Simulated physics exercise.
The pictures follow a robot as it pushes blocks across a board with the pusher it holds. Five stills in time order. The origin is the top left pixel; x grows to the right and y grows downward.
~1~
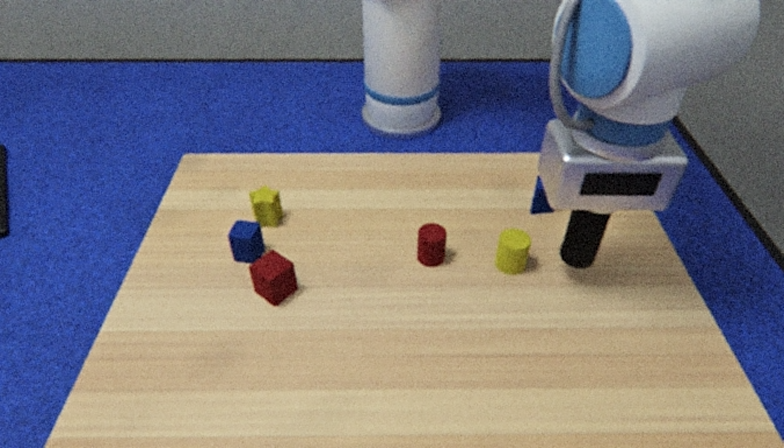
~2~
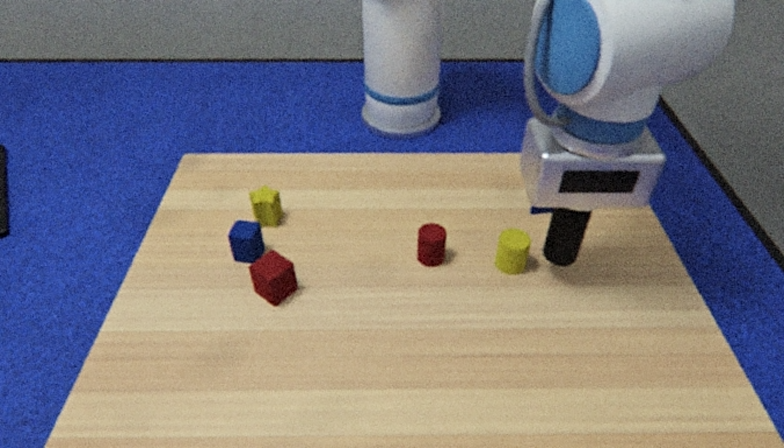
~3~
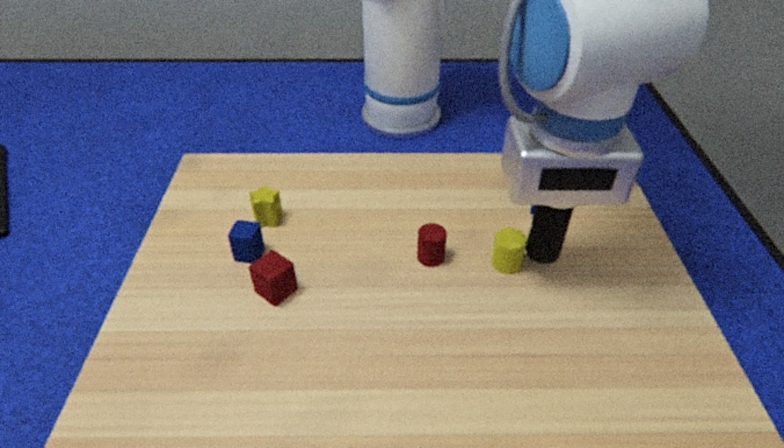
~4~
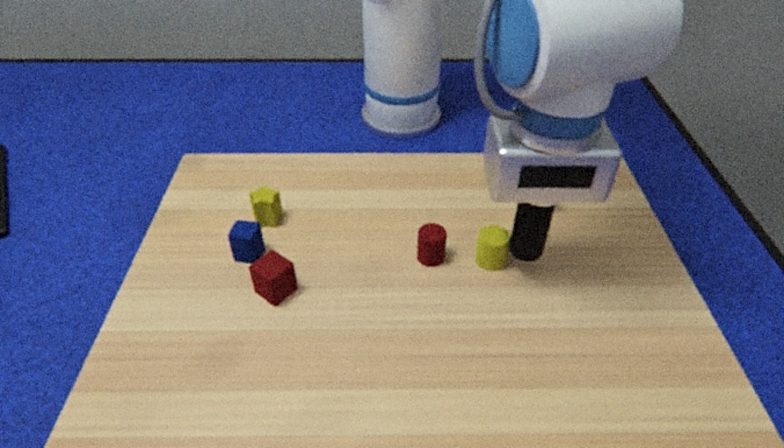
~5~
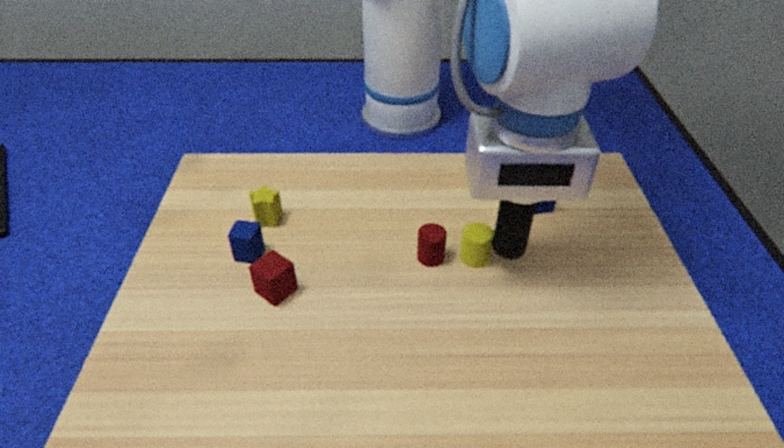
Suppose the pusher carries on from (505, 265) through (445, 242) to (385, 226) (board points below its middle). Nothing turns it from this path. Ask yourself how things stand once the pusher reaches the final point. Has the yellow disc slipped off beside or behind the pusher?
No, that is not what happens.
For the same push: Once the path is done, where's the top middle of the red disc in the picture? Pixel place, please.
In the picture, that point is around (409, 230).
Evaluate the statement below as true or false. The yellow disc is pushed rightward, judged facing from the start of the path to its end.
The statement is false.
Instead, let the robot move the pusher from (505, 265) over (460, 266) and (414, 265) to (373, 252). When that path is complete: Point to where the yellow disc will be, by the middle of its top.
Located at (427, 219).
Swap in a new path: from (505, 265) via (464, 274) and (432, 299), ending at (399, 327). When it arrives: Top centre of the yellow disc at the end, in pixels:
The centre of its top will be at (450, 228).
What follows on the original path. One third of the way, pusher (465, 233); red disc (414, 231); yellow disc (436, 217).
Two thirds of the way, pusher (426, 218); red disc (409, 230); yellow disc (395, 207).
At the end, pusher (385, 210); red disc (409, 230); yellow disc (354, 204).
